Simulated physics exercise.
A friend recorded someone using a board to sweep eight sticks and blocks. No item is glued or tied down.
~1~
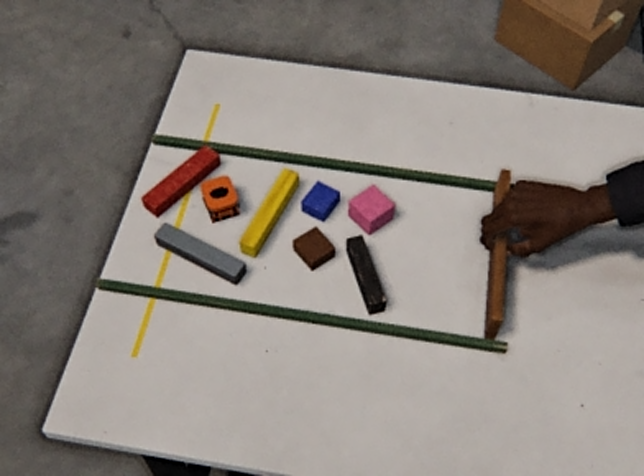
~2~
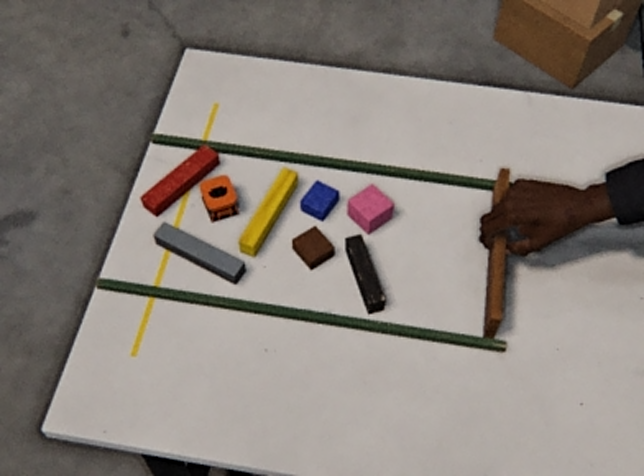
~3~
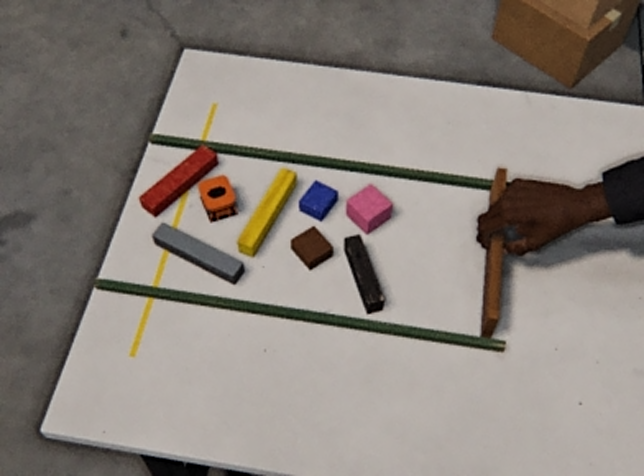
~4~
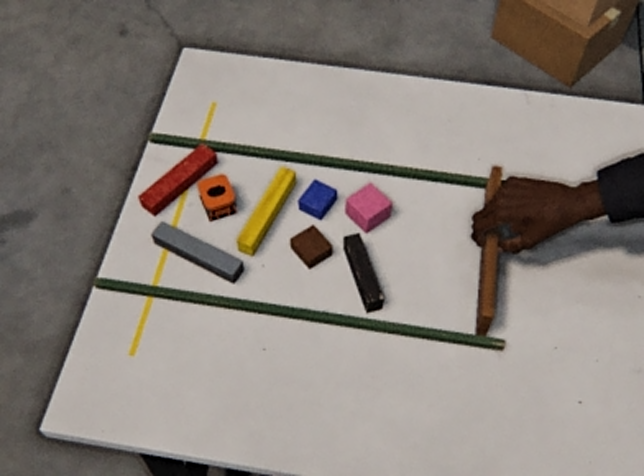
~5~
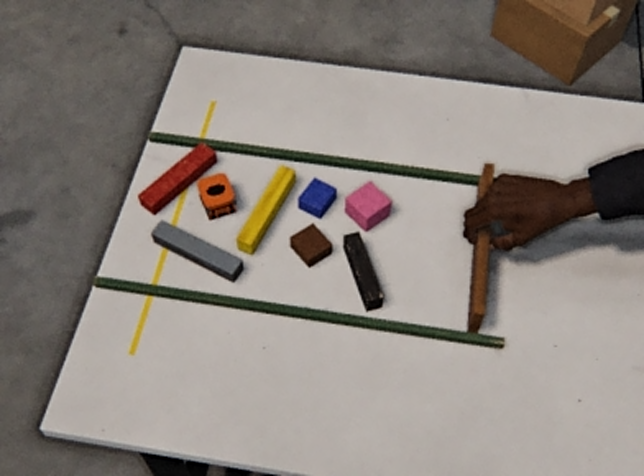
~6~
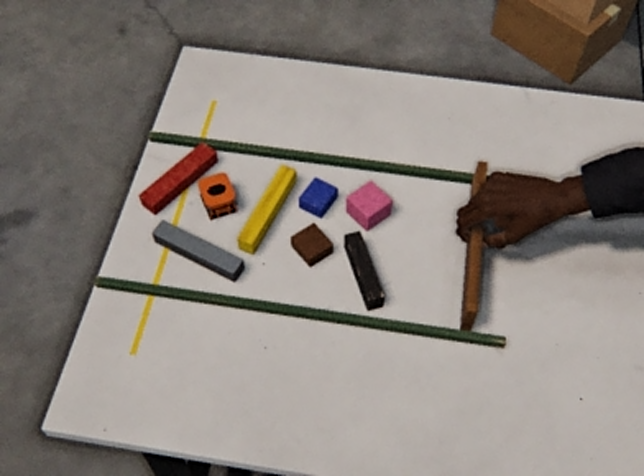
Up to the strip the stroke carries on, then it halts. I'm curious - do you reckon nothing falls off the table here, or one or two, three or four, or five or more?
The count that comes down will most likely be three, maybe four.
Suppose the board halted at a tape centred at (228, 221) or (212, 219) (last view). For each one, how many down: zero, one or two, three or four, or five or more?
First tape: None at all; second: No fall at all.
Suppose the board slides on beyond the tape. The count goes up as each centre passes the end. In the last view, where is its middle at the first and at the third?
At (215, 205) for the first, at (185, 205) for the third.
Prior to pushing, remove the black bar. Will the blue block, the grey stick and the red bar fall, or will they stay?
I'd say the blue block stays where it is, the grey stick stays where it is, and the red bar ends up down.
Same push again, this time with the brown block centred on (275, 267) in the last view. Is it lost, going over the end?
It simply keeps its place on top.
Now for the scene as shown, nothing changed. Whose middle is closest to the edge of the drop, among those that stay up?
Looking at the middles, it's the blue block.
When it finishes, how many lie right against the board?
2 are in contact with it.
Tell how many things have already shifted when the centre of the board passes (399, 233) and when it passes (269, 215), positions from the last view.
First 0, then 8.
Soon after, none off yet; red bar at rest near (179, 178); grey stick at rest near (198, 251); orange case at rest near (218, 196).
Then, none off yet; red bar at rest near (179, 178); grey stick at rest near (198, 251); orange case moving near (207, 194).
Further on, none off yet; red bar moved a little near (150, 165); grey stick moved a little near (147, 259); orange case moved well along near (139, 197).
By the end, the number that fall off is three or four; fallen, yellow stick, orange case, grey stick and red bar.
